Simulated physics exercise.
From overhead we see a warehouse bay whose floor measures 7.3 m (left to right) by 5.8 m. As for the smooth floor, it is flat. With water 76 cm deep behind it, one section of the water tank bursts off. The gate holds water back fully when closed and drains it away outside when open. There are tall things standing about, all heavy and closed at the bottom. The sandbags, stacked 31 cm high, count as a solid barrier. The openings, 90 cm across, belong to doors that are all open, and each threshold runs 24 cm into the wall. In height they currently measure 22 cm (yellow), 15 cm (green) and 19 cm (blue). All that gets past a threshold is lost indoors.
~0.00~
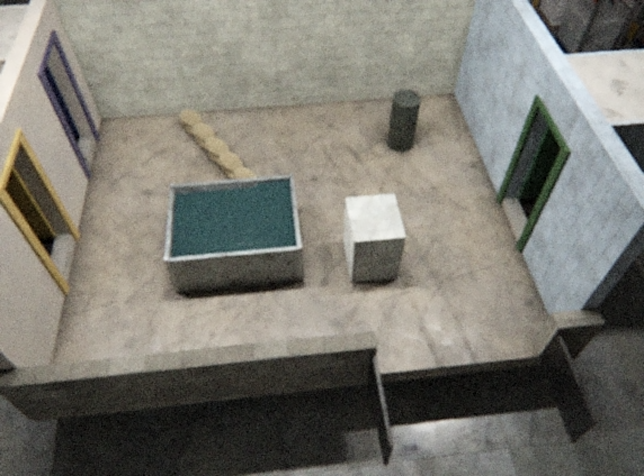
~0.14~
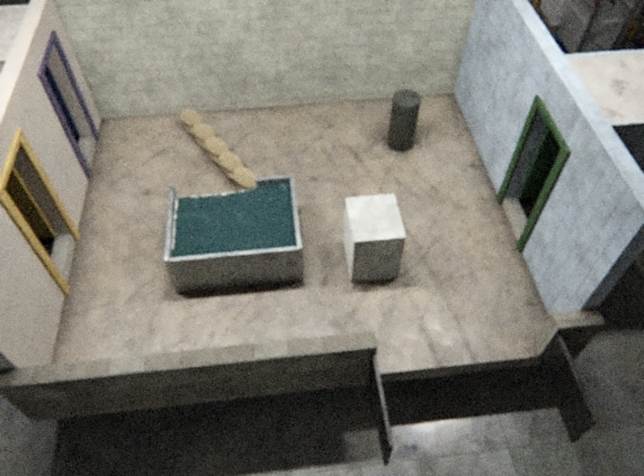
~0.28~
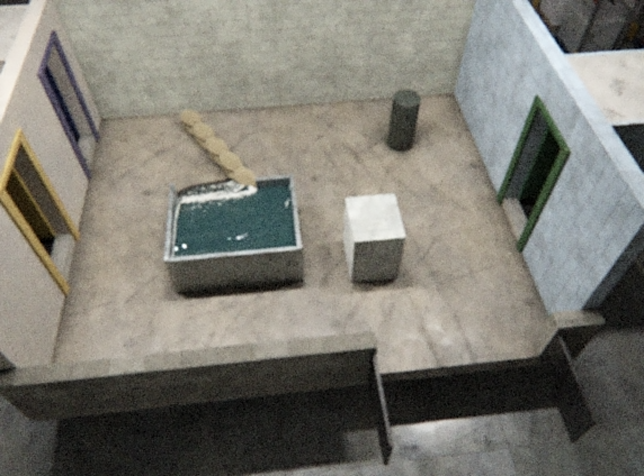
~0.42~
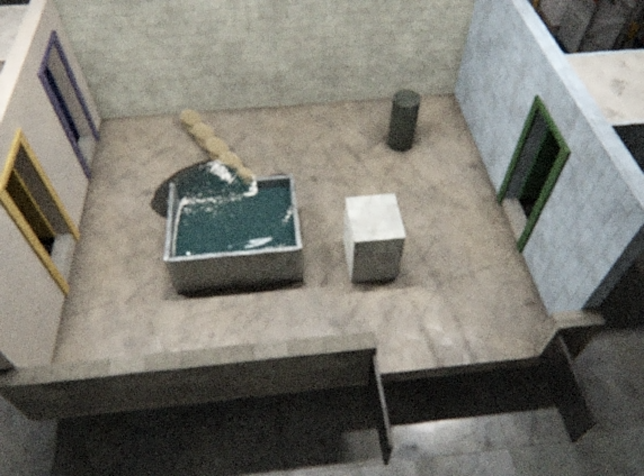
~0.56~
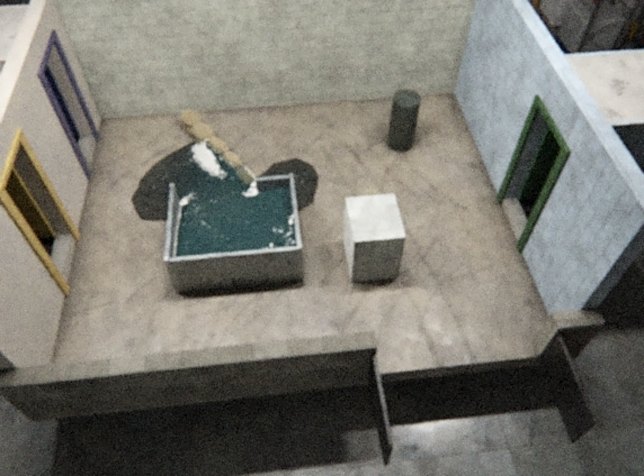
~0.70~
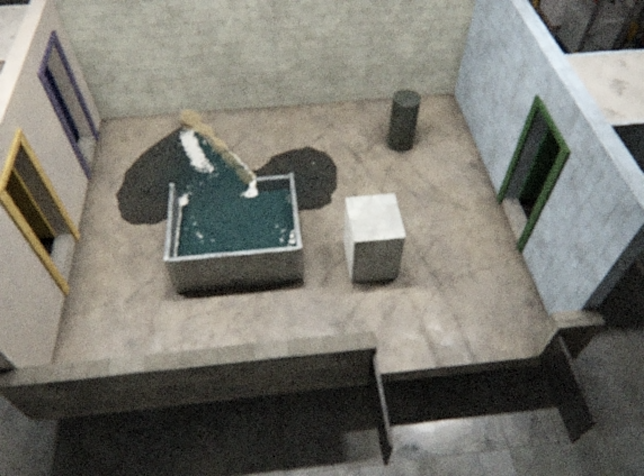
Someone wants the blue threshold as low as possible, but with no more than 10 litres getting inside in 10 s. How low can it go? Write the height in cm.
No lower than roughly 33 cm.
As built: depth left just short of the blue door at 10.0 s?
A ruler would read roughly 6.5 cm.
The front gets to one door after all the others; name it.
That's the green door.
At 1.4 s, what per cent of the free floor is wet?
25 %.
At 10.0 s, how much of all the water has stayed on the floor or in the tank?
Water still present: Approx. 94 %.
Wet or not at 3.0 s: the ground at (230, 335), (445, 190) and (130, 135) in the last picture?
Okay, in order that's stayed dry, got wet and finally got wet.
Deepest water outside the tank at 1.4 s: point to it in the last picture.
Look close to (101, 119).
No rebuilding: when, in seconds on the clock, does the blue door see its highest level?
Peak: Close to 2.0 s.
After 1.4 s water covers 25 % of the floor, deepest (75 cm) near (101, 119); 6 cm at the blue door, 0 litres in over its 19 cm threshold.
After 3.0 s water covers 35 % of the floor, deepest (30 cm) near (94, 156); 29 cm at the blue door, 78 litres in over its 19 cm threshold.
After 10.0 s water covers 90 % of the floor, deepest (10 cm) near (46, 393); 7 cm at the blue door, 97 litres in over its 19 cm threshold.
At the blue door as built, the water arrived by 1.2 s and peaked near 36 cm at 2.0 s.
Run again over the same 10 s with other heights there, 23 litres in over 28.5 cm, 3 litres over 38.5 cm. The limit of 10 litres is kept from about 33 cm up.
